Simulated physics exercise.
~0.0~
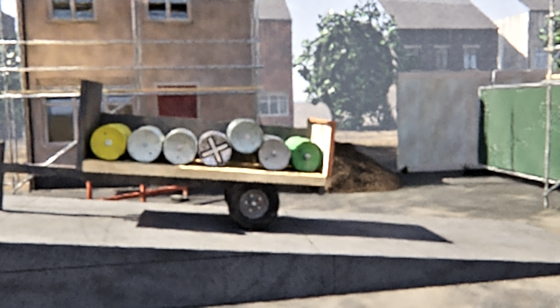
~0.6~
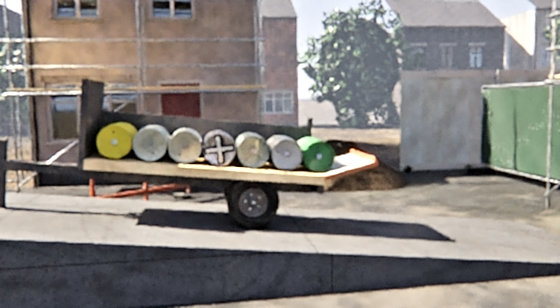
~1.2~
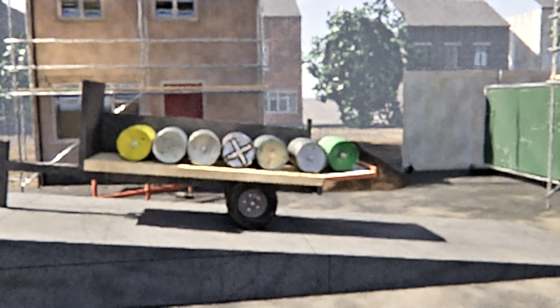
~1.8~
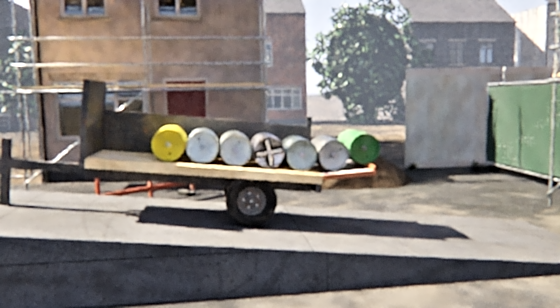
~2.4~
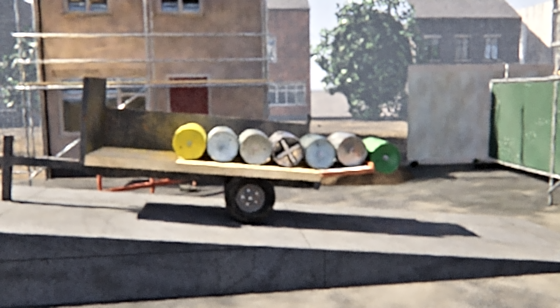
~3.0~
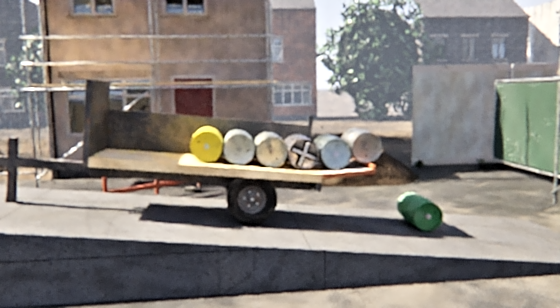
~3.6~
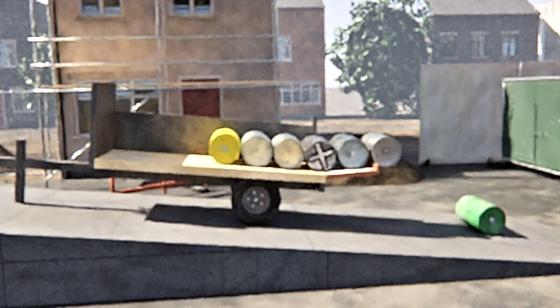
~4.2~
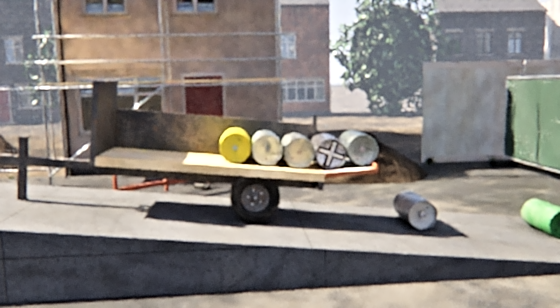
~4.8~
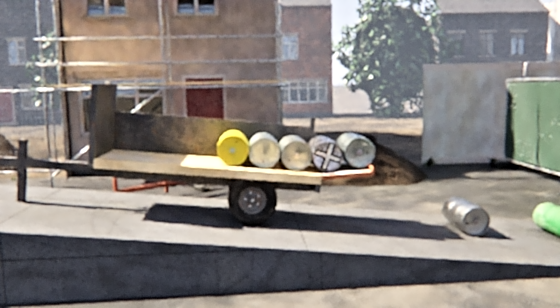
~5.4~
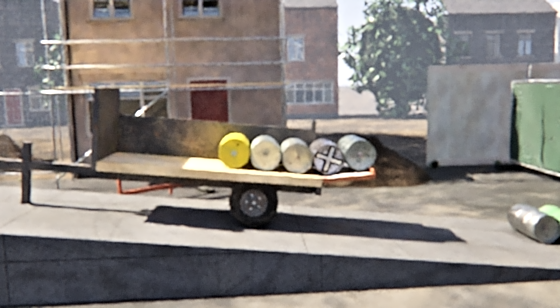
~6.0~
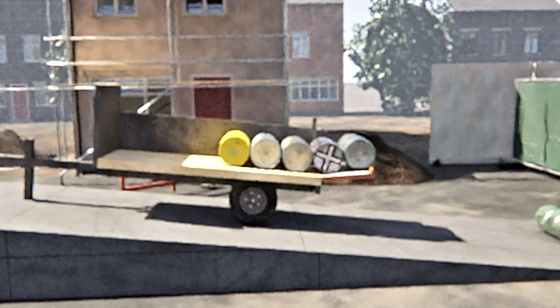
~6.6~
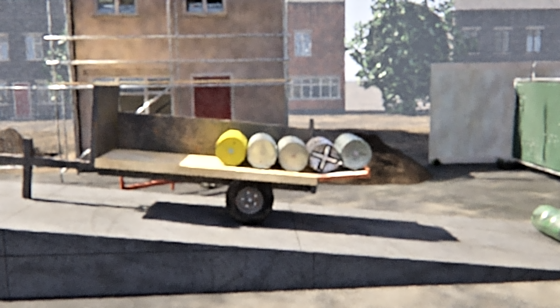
The footage shows a row of kegs on a sloping trailer bed rolling right as the tailgate swings down; the green one drops off and rolls away, a grey one follows, and the yellow, the cross-marked and three others stay on the trailer, at rest.
